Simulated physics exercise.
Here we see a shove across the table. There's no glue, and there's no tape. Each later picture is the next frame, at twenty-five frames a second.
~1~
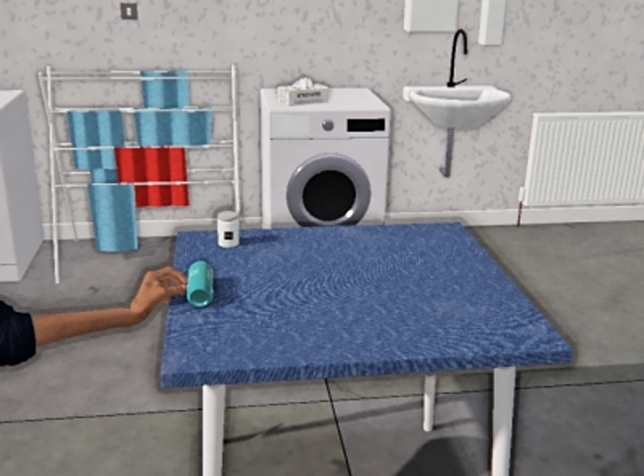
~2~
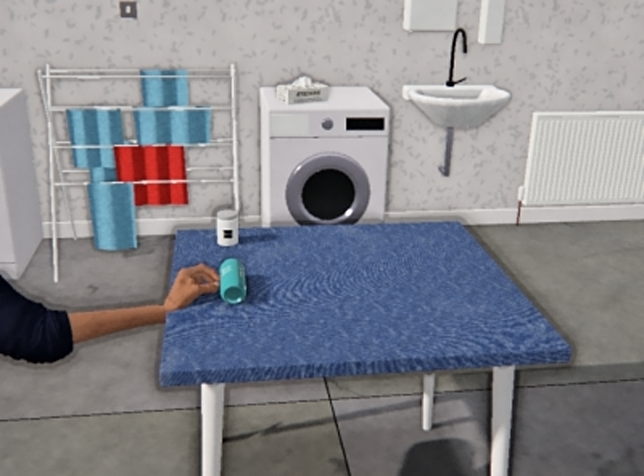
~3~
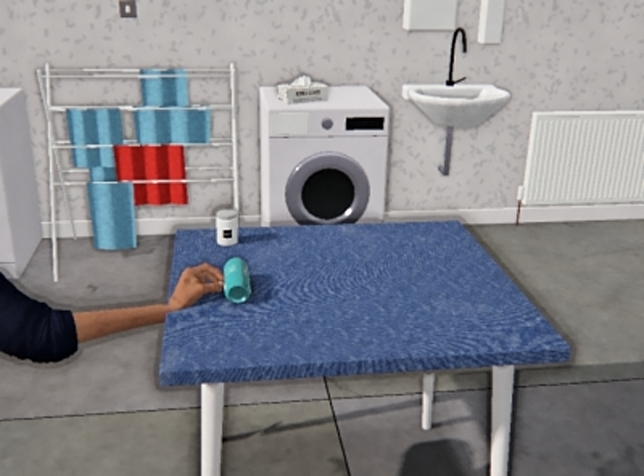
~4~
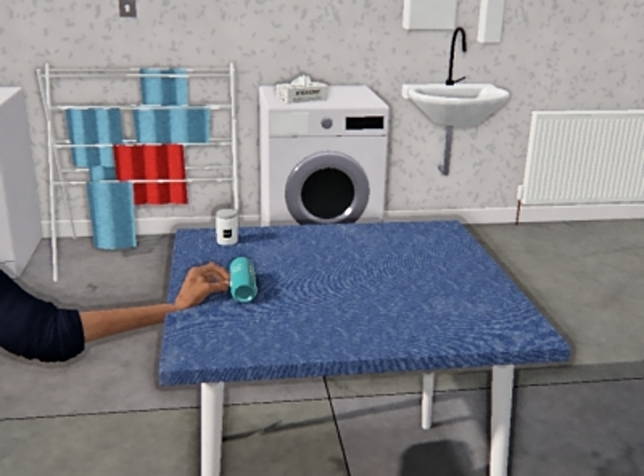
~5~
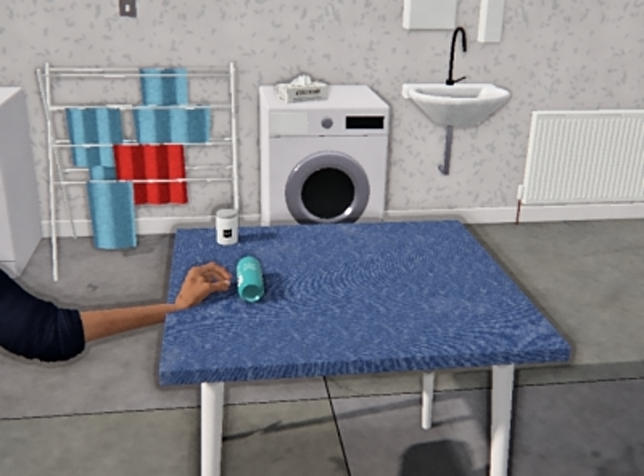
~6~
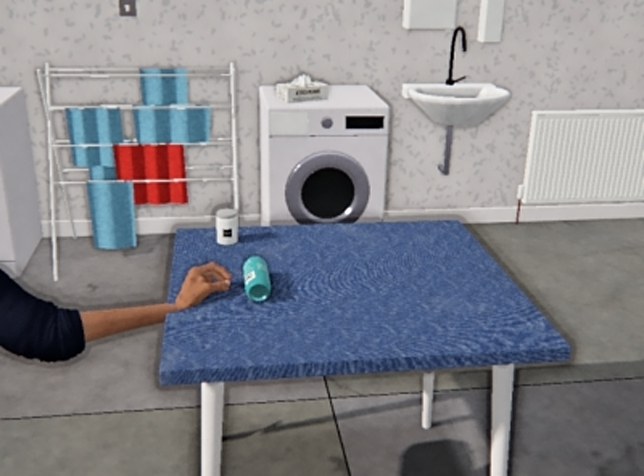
A turquoise can lying on its side is pushed rightward by a hand across a blue table, past a small white container, then rolls slightly farther right, away from the fingers, as the hand stays near the table's left edge.
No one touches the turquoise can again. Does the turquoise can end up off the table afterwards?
Pretty sure it is up there at the end, you know.
Then, 0.20 s later than the last frame, turquoise can moved well along near (285, 277).
Then, 0.40 s later than the last frame, turquoise can moved well along near (306, 276).
When it is over, moved from the start, turquoise can. End places, in pixels of the last picture, turquoise can near (326, 276).
